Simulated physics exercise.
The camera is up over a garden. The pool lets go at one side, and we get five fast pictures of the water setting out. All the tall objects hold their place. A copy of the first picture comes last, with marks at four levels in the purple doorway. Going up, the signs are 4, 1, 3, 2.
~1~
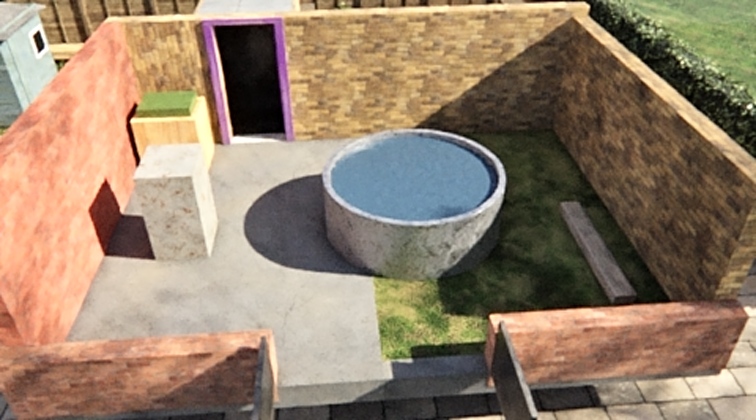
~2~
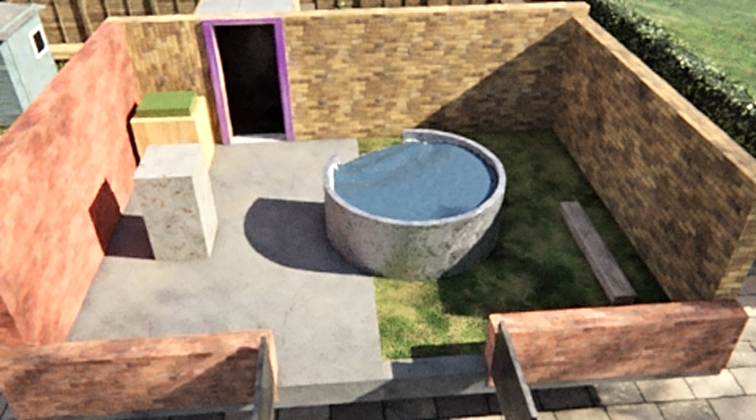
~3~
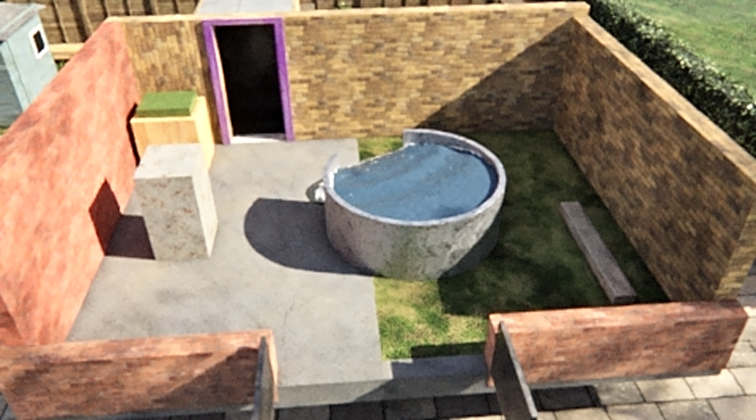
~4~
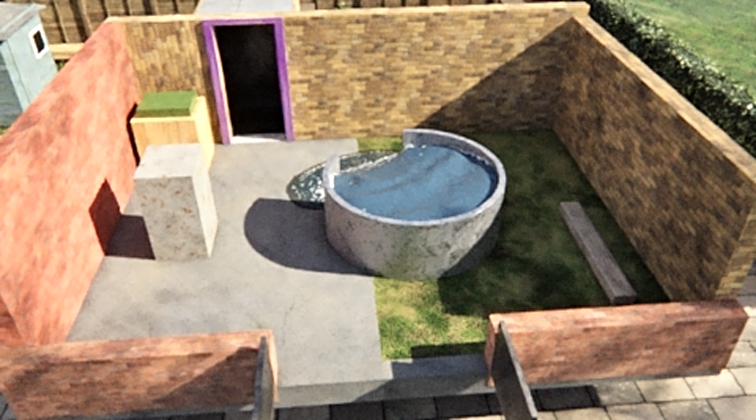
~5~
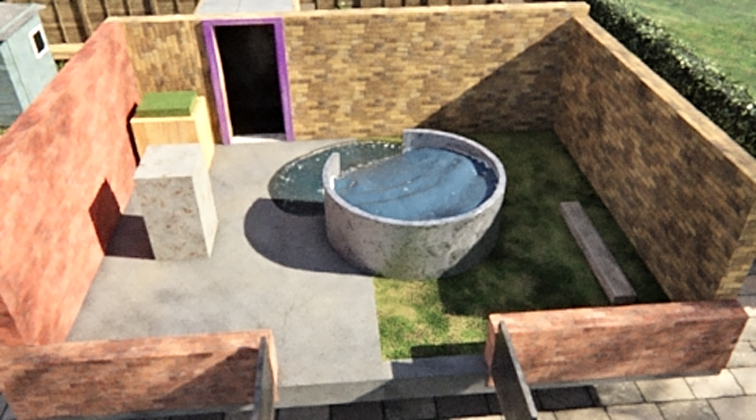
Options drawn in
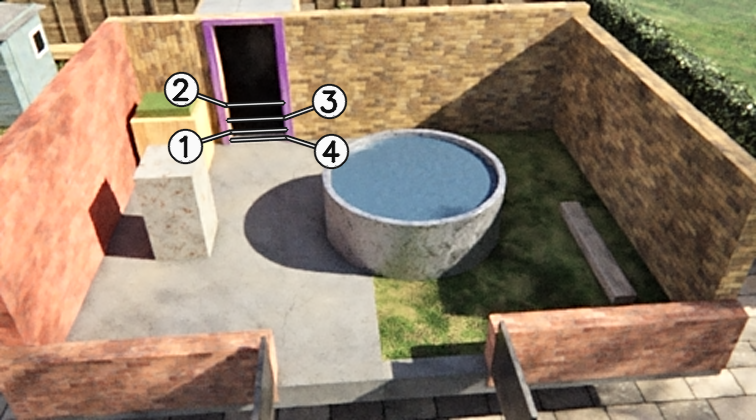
Water in a round stone pool breaks into motion as a gap opens in the far left of its wall, then pours through and spreads across the grey paving toward the purple doorway in a brick-walled garden.
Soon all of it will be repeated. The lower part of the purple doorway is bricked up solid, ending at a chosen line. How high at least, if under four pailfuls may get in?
That is height 3.
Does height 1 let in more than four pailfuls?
Yes, it does.
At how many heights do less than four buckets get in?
Two of the four.
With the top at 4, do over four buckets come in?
Yes.
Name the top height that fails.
Here it is height 1.
In white, 1 at (258, 130); 2 at (254, 104); 3 at (256, 119); 4 at (259, 139); from the bottom up 4, 1, 3, 2.
With 1, about 8 bucketfuls get in.
With 2, nothing gets over.
With 3, a splash gets over, under a bucket.
With 4, dozens of bucketfuls pour in.
